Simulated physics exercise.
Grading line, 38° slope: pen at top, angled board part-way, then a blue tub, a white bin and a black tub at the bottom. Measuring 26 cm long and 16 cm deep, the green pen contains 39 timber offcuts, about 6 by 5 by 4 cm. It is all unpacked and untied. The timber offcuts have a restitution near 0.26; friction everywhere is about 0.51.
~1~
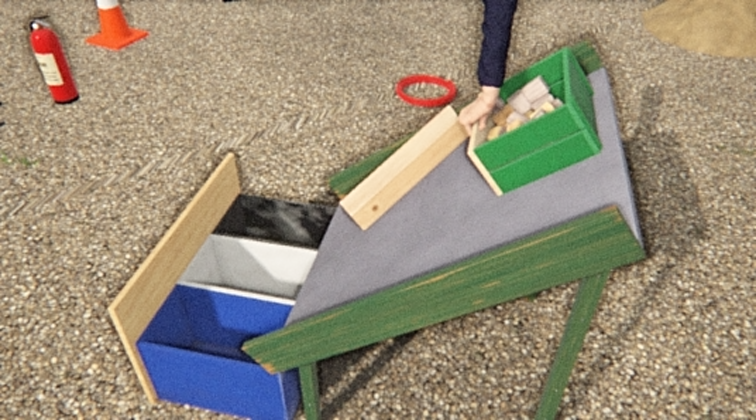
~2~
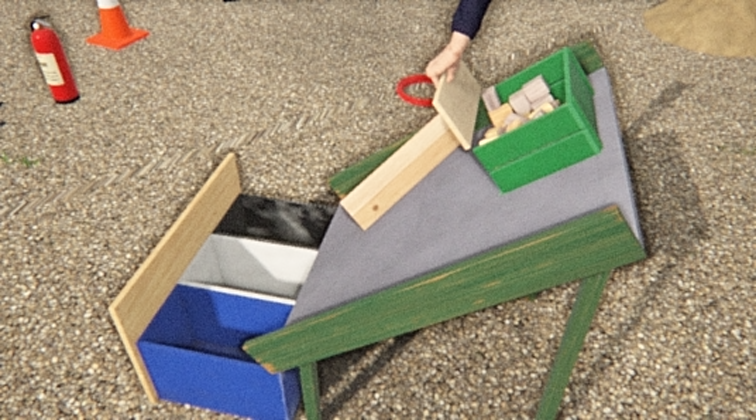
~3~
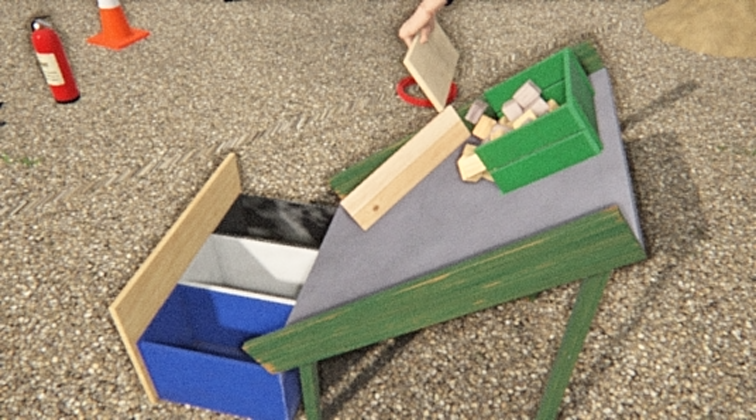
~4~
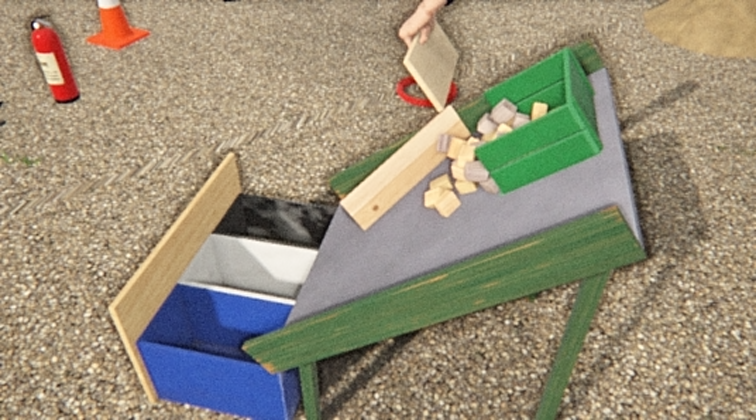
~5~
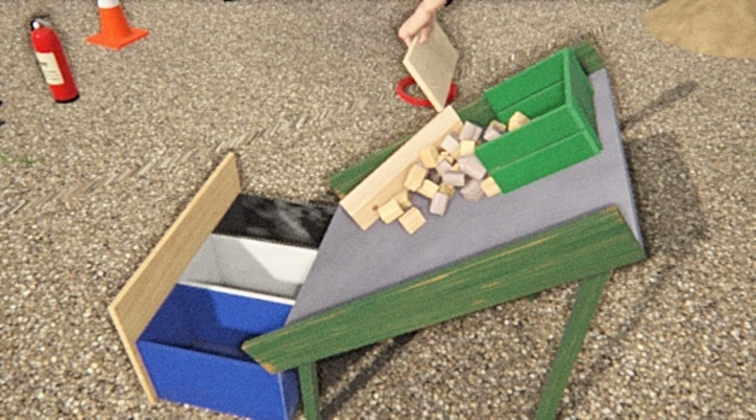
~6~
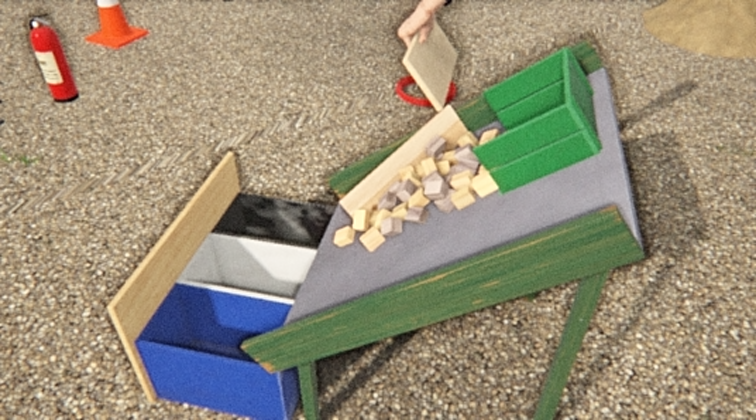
The clip opens on a sloping grey table with a green box of small wooden blocks at its top, where a hand lifts a wooden panel away from the box's open side. The blocks slide out in growing numbers, spreading down and left beside an angled board, until the box looks nearly empty.
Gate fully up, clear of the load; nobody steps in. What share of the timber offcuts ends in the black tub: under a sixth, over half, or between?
Result, black tub: Below a sixth of them.
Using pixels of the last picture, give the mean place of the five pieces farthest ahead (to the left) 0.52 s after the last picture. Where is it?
I'd say near (216, 320).
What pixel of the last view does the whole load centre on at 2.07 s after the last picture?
It's centred at about (242, 315).
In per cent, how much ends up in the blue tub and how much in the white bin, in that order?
I'd put it at about 20 percent, then about 70 percent.
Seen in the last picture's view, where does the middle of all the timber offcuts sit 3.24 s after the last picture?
I'd place it about (242, 315) in the last view.
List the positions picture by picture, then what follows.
In the first frame (places track the rim corner closest to us here), green pen (566, 105); black tub (328, 251); all still inside.
The second frame shows green pen (566, 104).
The third frame shows green pen (567, 105); 8 out.
The fourth frame shows green pen (567, 105); 19 out, the lowest offcut at (441, 185).
The fifth frame shows green pen (566, 105); 31 out, the lowest offcut at (402, 202).
The sixth frame shows green pen (566, 105); black tub (327, 251); 38 out, the lowest offcut at (345, 237).
Then, 0.52 s after the last picture, 4 in the blue tub, 9 in the white bin, 23 on the slope and 3 in the air.
Then, 1.17 s after the last picture, 8 in the blue tub, 22 in the white bin and 9 on the slope.
Then, 2.07 s after the last picture, 8 in the blue tub, 24 in the white bin and 7 on the slope.
Outcome (3.24 s after the last picture), 8 in the blue tub, 27 in the white bin and 4 on the slope. Asked share, 0 of 39, 0 per cent.
